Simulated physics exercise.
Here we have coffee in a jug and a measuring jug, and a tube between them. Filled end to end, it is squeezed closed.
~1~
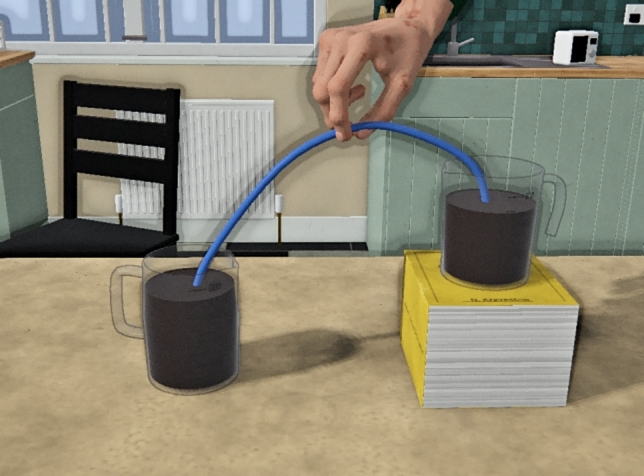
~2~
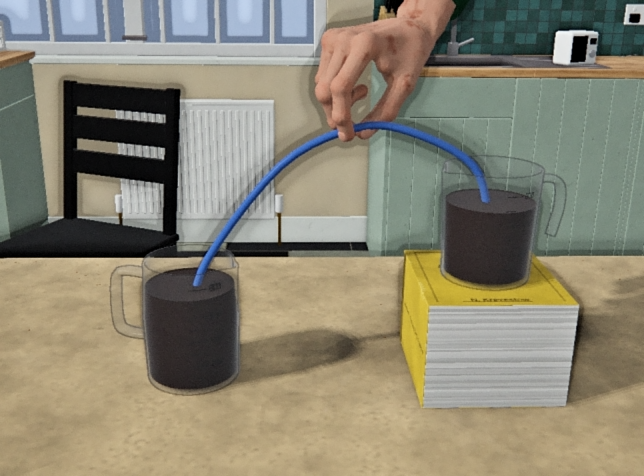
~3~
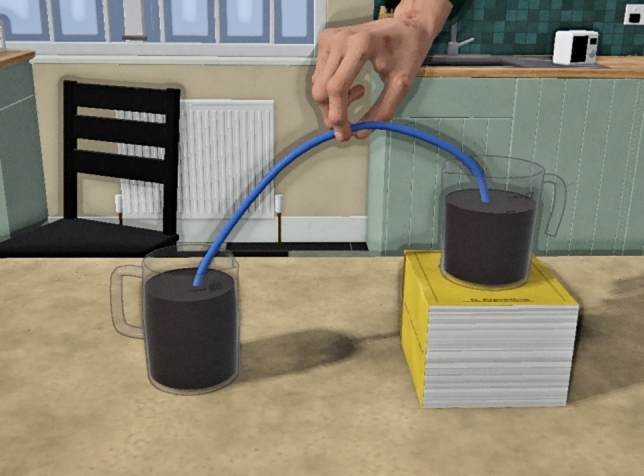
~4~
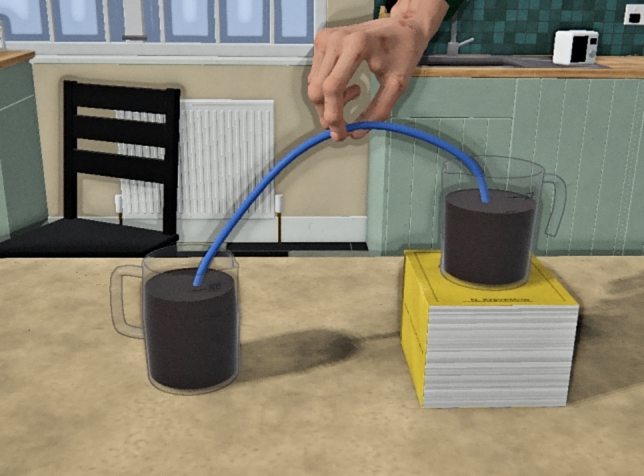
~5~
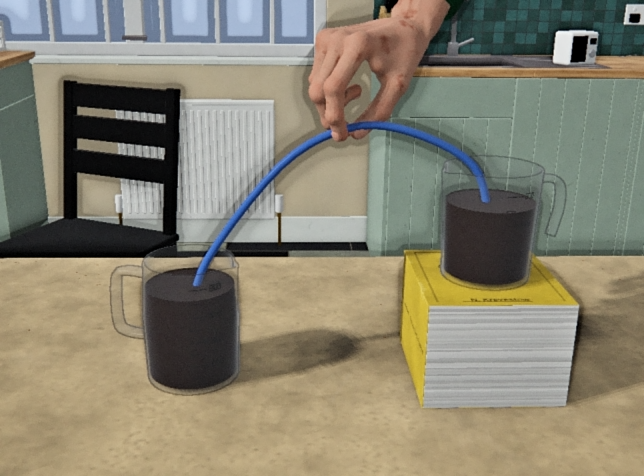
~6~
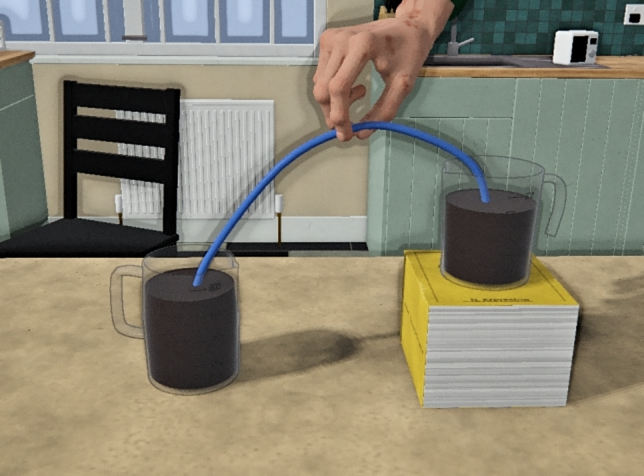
A hand reaching in from the top pinches a blue tube that arches between two clear glass jugs of dark coffee, one on the tabletop at left, the other raised on a thick yellow book at right. The mottled tan top is seen from the front in a kitchen with a black chair, white radiator and green cupboards. Nothing visibly moves, and the coffee levels and view stay unchanged.
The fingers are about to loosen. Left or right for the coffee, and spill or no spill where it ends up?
Flow: Left, taker: Spill.
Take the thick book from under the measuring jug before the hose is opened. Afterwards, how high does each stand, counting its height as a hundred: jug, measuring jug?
Around 70 and 75 percent.
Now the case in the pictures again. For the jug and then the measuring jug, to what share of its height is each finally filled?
About 100 %, then 10 %.
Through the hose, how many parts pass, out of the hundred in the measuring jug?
Around 80 percent.
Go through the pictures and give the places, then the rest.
Nothing flows; jug (191, 314) about three quarters full, on the top itself; measuring jug (489, 219) about two thirds full, up on the thick book, in the first frame.
Fingers on the hose; jug about three quarters full, surface at (190, 284); measuring jug about two thirds full, surface at (491, 201), in the second frame.
Still shut; jug (191, 314) about three quarters full; measuring jug (489, 219) about two thirds full, in the third frame.
The hose is pinched; jug about three quarters full, surface at (190, 284); measuring jug about two thirds full, surface at (491, 201), in the fourth frame.
Nothing flows; jug (191, 314) about three quarters full, on the top itself; measuring jug (489, 219) about two thirds full, up on the thick book, in the fifth frame.
Fingers on the hose; jug about three quarters full, surface at (190, 284); measuring jug about two thirds full, surface at (491, 201), in the sixth frame.
Next, the jug is nearly full; the measuring jug is about half full.
After that, the jug is full to the brim; the measuring jug is about a quarter full; the lower one has run over.
Finally, the jug is full to the brim; the measuring jug is nearly empty; the lower one has run over; the two surfaces are level.
